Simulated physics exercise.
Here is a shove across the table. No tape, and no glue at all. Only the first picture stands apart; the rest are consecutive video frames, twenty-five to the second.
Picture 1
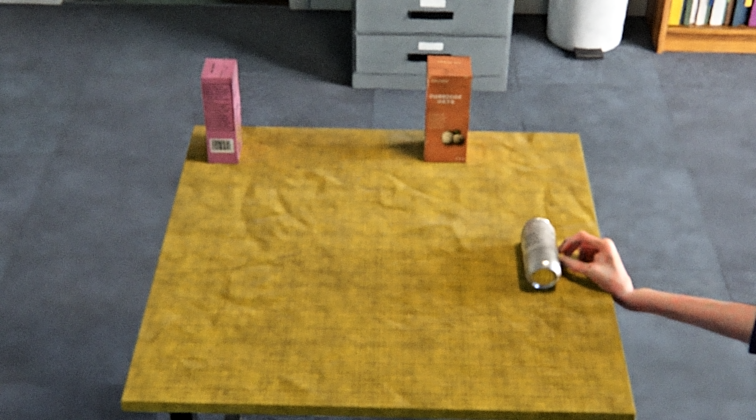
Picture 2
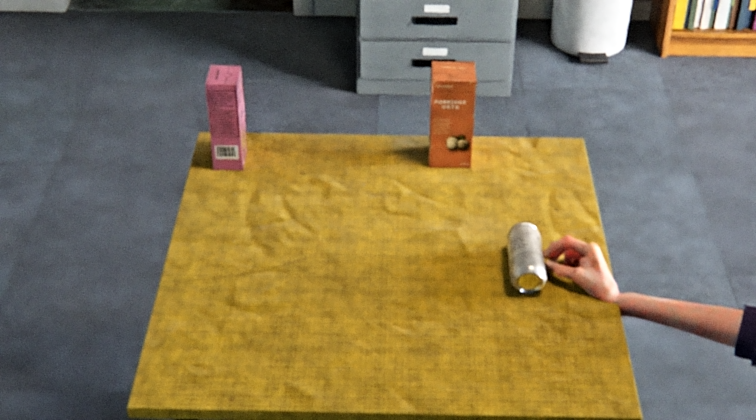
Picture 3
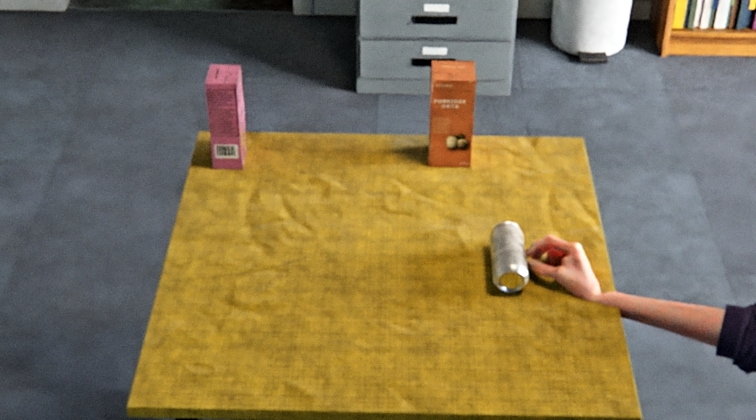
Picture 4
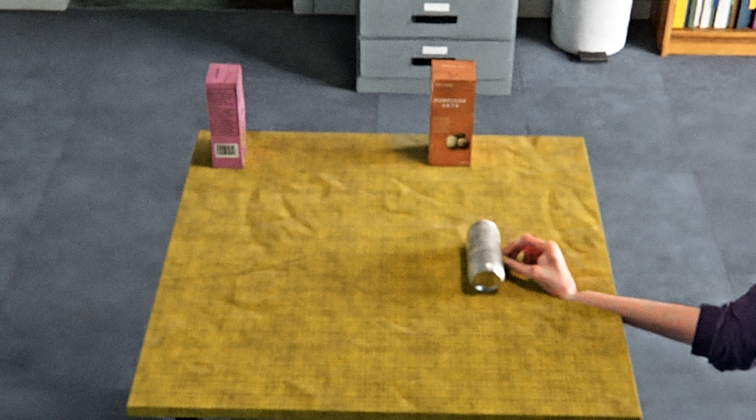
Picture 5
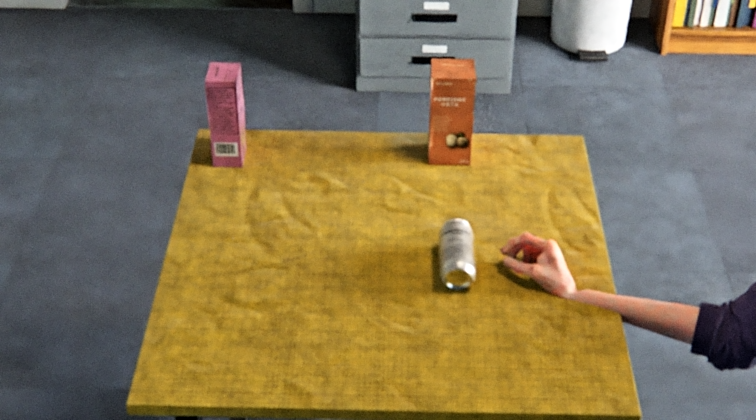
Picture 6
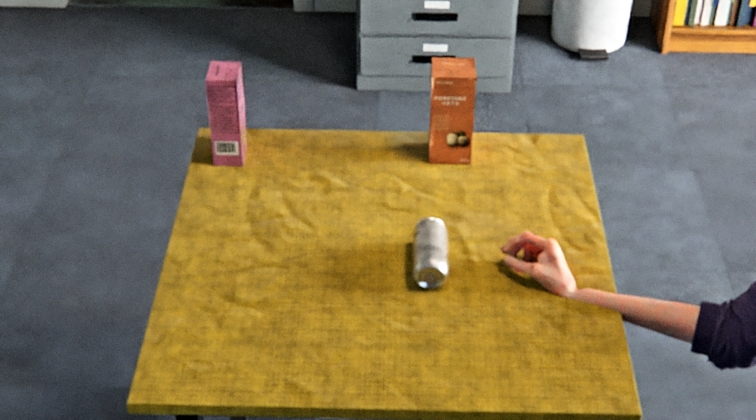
A hand pushes a white can lying on the table leftward, and it rolls away from the fingers.
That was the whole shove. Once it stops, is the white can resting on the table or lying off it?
It is lying off the table.
Then, 0.20 s past the last view, white can displaced well along near (301, 250).
Then, 0.40 s past the last view, white can displaced well along near (180, 248).
Then, 0.70 s past the last view, white can now off the table.
Then, 0.90 s past the last view, things are still on the move.
Finally, off the table, white can.
